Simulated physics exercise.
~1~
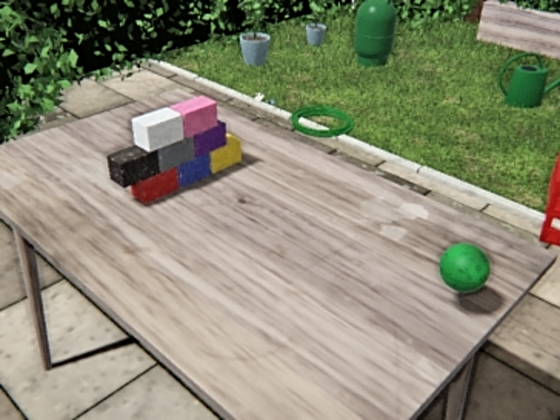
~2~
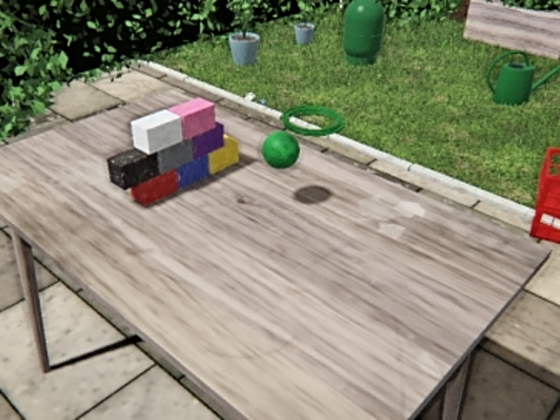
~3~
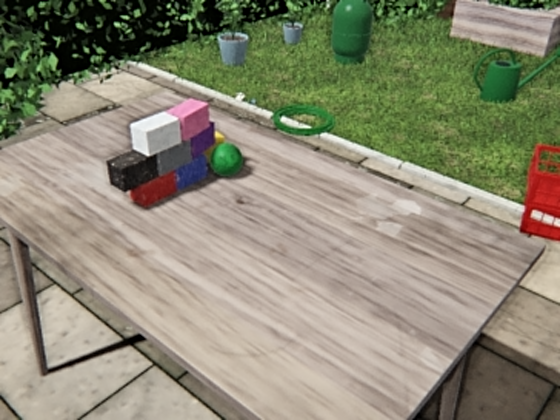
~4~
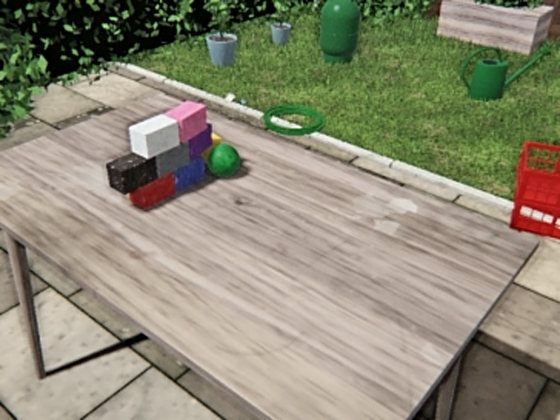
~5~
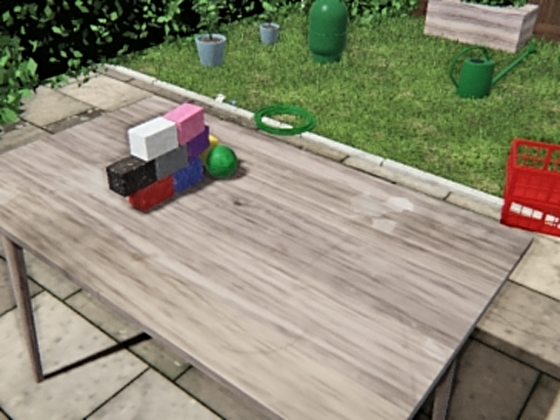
At first, a green ball hangs just above the right side of a wooden garden table, while a small stack of coloured blocks stands toward the left. The ball travels left across the table, still above the surface as it nears the pile. It then reaches the right side of the stack, where the yellow block is pushed back a little and is mostly hidden behind the ball. The ball settles there beside the blocks. The view drifts slightly, and at the end the stack still stands, with white and pink blocks on top.
